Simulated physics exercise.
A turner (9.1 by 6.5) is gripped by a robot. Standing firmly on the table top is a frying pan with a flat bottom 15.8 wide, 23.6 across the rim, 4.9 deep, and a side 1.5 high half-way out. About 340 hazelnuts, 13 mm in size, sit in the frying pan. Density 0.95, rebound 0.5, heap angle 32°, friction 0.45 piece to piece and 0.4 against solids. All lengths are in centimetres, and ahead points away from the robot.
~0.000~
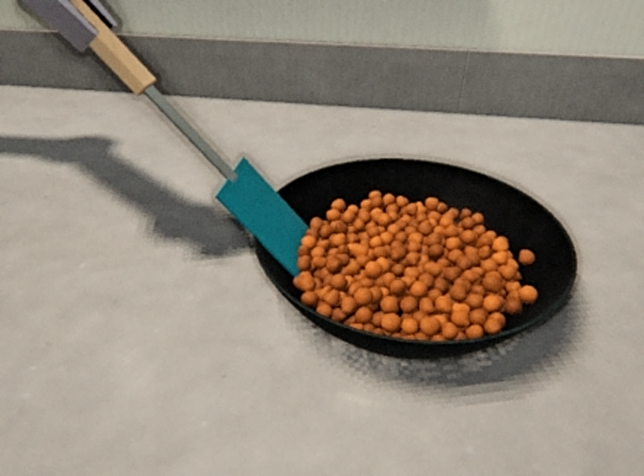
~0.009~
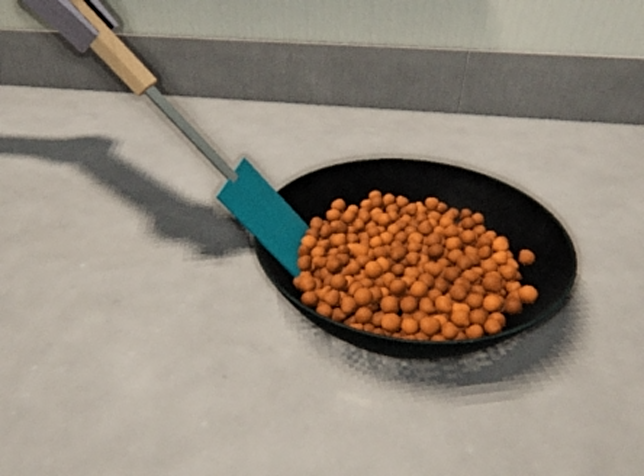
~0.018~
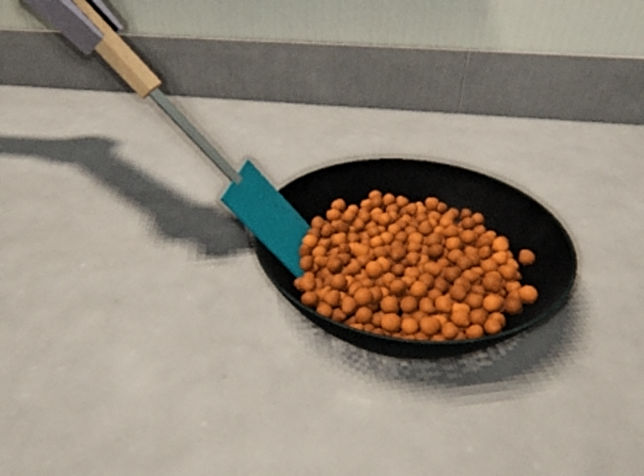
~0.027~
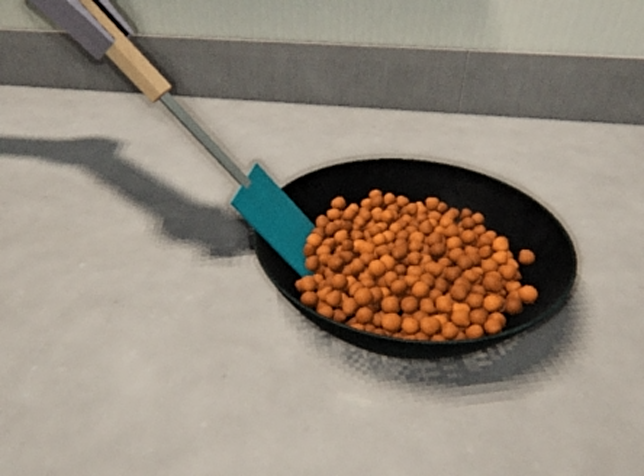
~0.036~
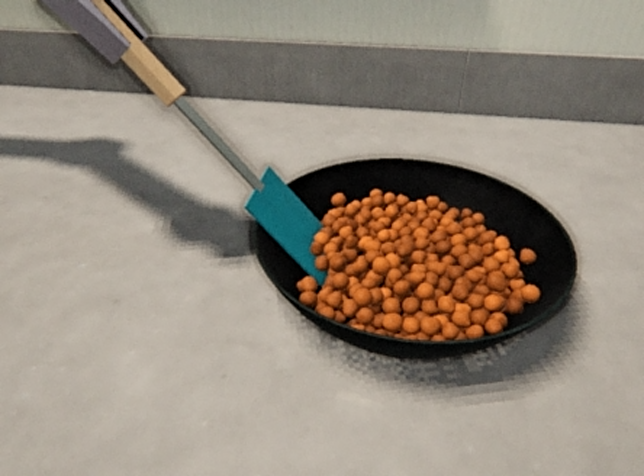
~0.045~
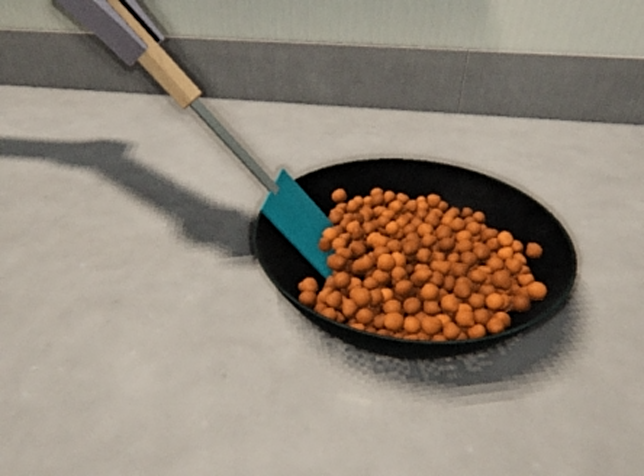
A robot arm held a teal turner at the left side of a black frying pan full of round orange-brown nuts, then slid it slowly to the right, nudging the nearest ones slightly.
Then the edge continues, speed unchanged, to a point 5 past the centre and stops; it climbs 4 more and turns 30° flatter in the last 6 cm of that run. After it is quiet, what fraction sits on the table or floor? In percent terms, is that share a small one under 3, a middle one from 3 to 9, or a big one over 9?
A big one.
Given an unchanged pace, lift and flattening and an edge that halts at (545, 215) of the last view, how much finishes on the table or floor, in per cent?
Roughly 30 per cent, I'd say.
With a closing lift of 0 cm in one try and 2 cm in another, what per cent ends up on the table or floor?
First try about 0 %, second try about 5 %.
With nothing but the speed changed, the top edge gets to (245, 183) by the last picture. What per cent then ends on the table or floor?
My guess is around 0 percent.
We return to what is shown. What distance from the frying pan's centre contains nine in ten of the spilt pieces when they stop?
About 65 cm.
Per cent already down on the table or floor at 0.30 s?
Around 10 percent.
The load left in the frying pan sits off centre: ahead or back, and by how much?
Offset: About 3.0 cm, ahead.
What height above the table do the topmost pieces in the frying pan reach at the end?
Near 5.5 centimetres high.
After 0.07 s, sloping 49°, highest piece 6 above the table; 337 in the frying pan.
After 0.09 s, sloping 40°, highest piece 8 above the table; 337 in the frying pan.
After 0.30 s, sloping 20°, highest piece 8 above the table; 297 in the frying pan, 31 on the table or floor, 9 on the blade or in flight.
After 1.35 s, sloping 20°, highest piece 5 above the table; 297 in the frying pan, 40 on the table or floor.
In the end, 297 in the frying pan, 40 on the table or floor. That is 12 % on the table or floor.
